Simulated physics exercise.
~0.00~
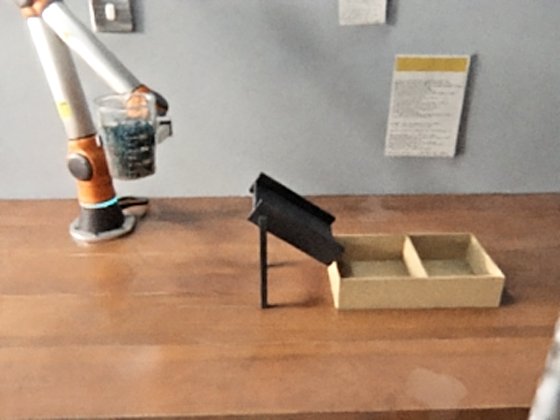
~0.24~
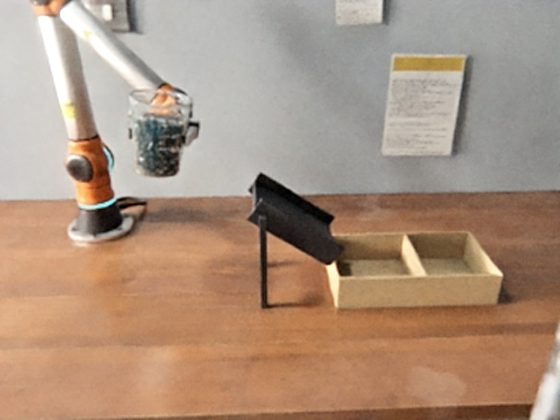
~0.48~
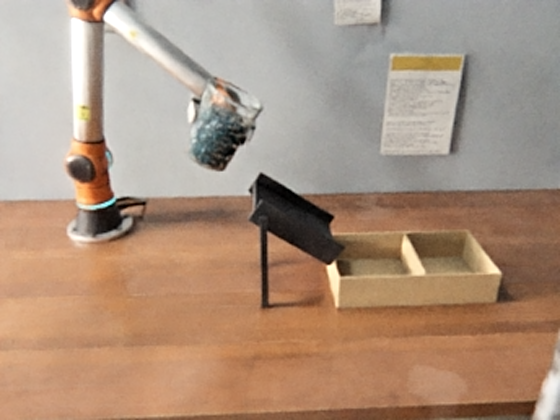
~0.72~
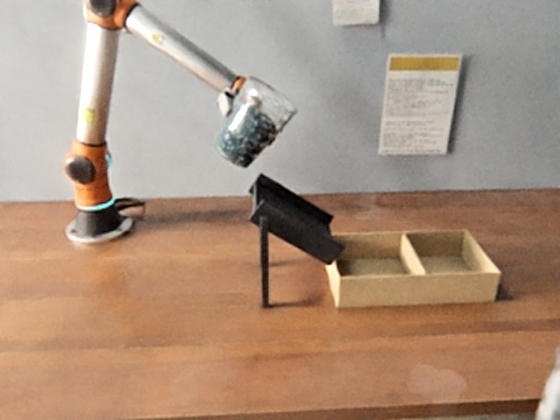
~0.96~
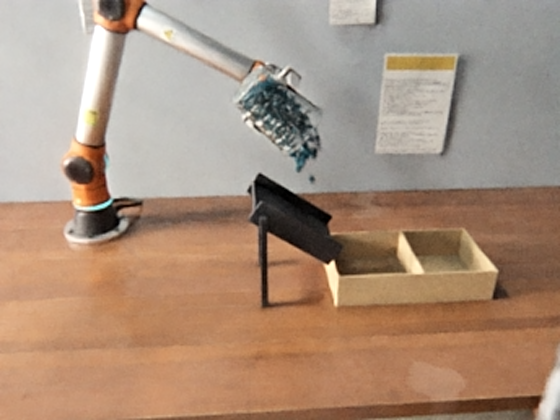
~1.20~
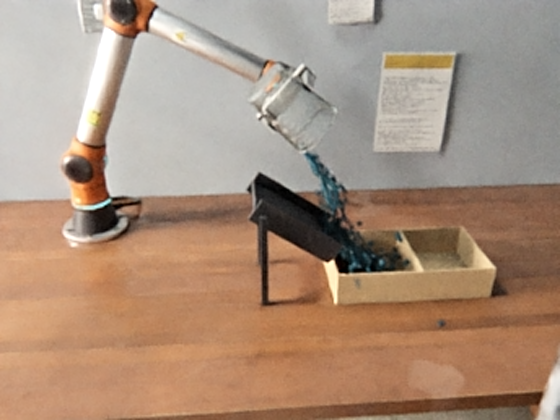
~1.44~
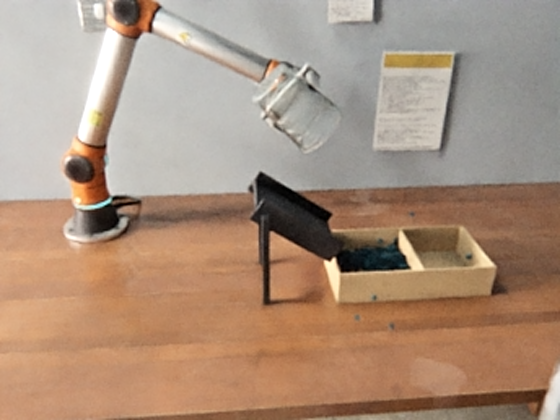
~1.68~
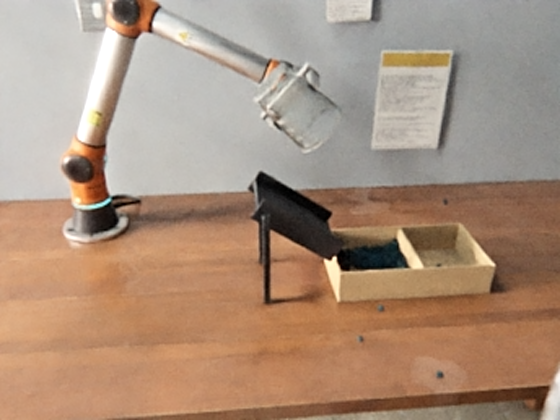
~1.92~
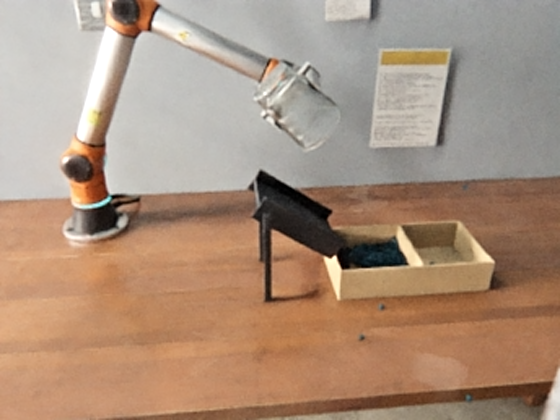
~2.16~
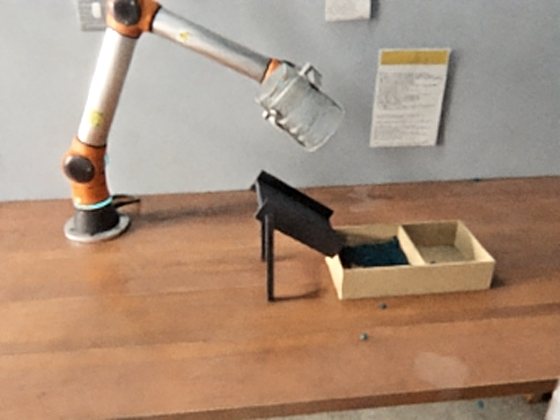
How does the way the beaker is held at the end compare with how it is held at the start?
At the start the robot arm holds the beaker upright, but by the end it is upside down, with its mouth pointing down at a slant.
